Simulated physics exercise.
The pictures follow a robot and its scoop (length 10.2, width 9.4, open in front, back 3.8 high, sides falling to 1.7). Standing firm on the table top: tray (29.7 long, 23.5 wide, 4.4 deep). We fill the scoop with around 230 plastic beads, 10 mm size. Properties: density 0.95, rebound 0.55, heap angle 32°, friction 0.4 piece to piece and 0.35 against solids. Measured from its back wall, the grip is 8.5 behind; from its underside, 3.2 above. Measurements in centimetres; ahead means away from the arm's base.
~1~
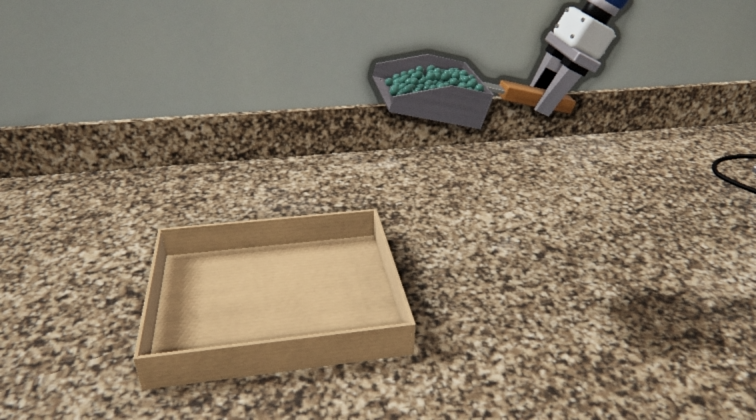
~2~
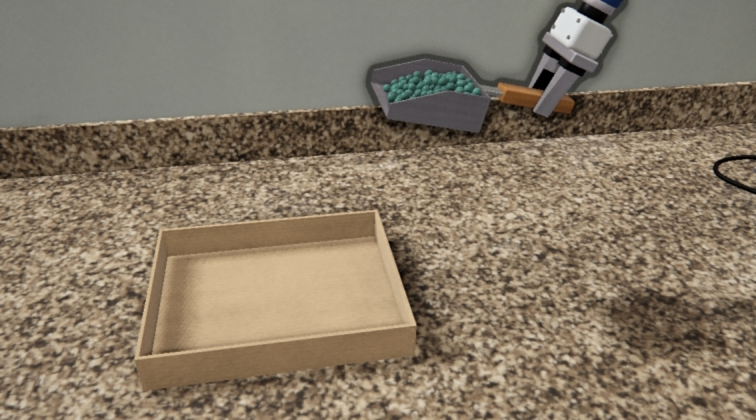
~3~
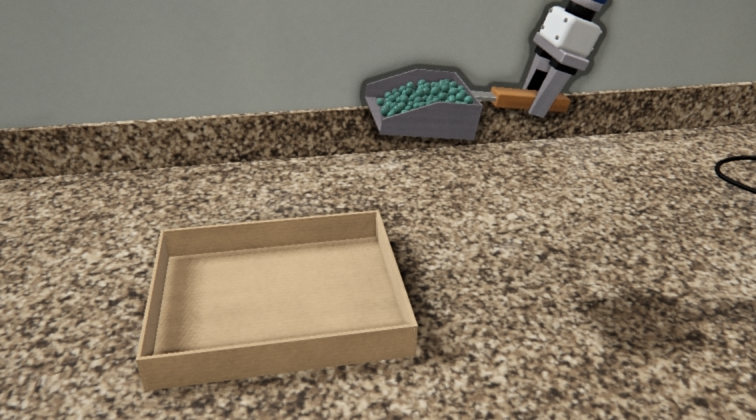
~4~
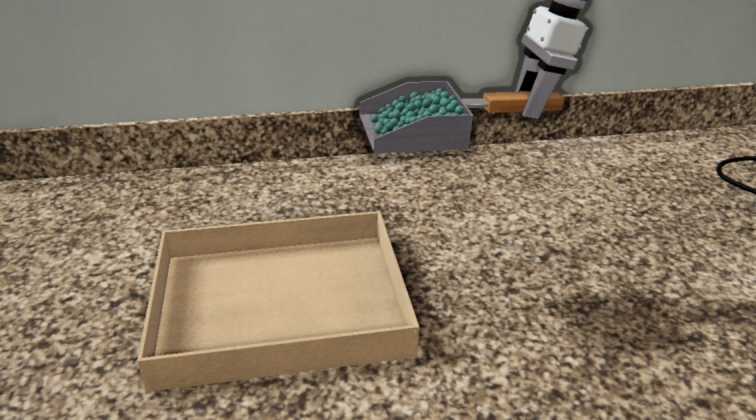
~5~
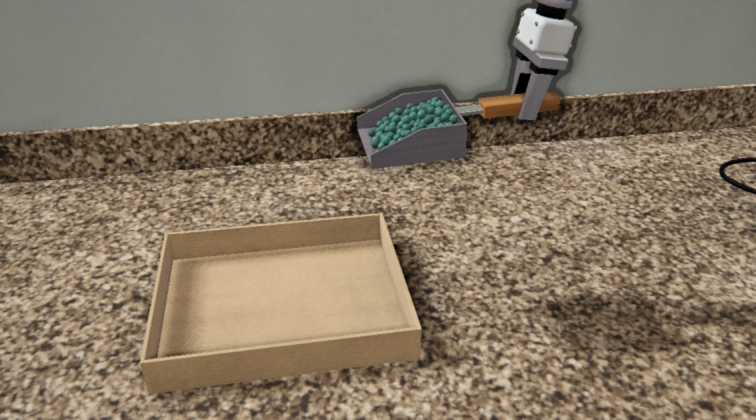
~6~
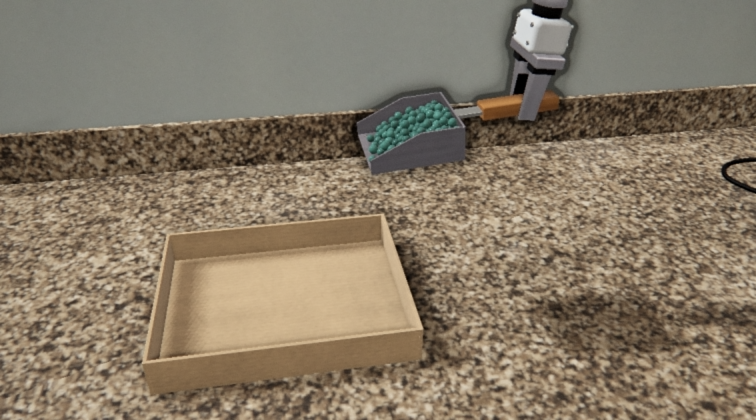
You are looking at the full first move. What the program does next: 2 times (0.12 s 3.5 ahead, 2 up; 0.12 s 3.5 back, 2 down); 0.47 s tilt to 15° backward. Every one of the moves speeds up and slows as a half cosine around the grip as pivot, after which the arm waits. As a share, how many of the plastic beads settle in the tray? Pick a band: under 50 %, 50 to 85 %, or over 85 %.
Over 85 %.
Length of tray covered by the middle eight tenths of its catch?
The stretch is some 22 cm.
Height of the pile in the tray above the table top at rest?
Some 1.5 cm up.
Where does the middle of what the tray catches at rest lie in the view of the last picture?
Estimated centre at around (268, 303).
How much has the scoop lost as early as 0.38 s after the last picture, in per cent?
About 75 per cent so far.
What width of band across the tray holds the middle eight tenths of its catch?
About 20 cm.
Then, 0.38 s on, tilted 5° forward, highest piece 25 above the table; 143 in the tray, 60 on the scoop, 26 in flight or on a rim.
Then, 0.76 s on, tilted 8° backward, highest piece 26 above the table; 221 in the tray, 6 on the scoop, 2 in flight or on a rim.
Then, 1.15 s on, tilted 15° backward, highest piece 27 above the table; 223 in the tray, 6 on the scoop.
Then, 2.20 s on, tilted 15° backward, highest piece 26 above the table; 223 in the tray, 6 on the scoop.
In the end, 223 in the tray, 6 on the scoop. That is 97 % in the tray.
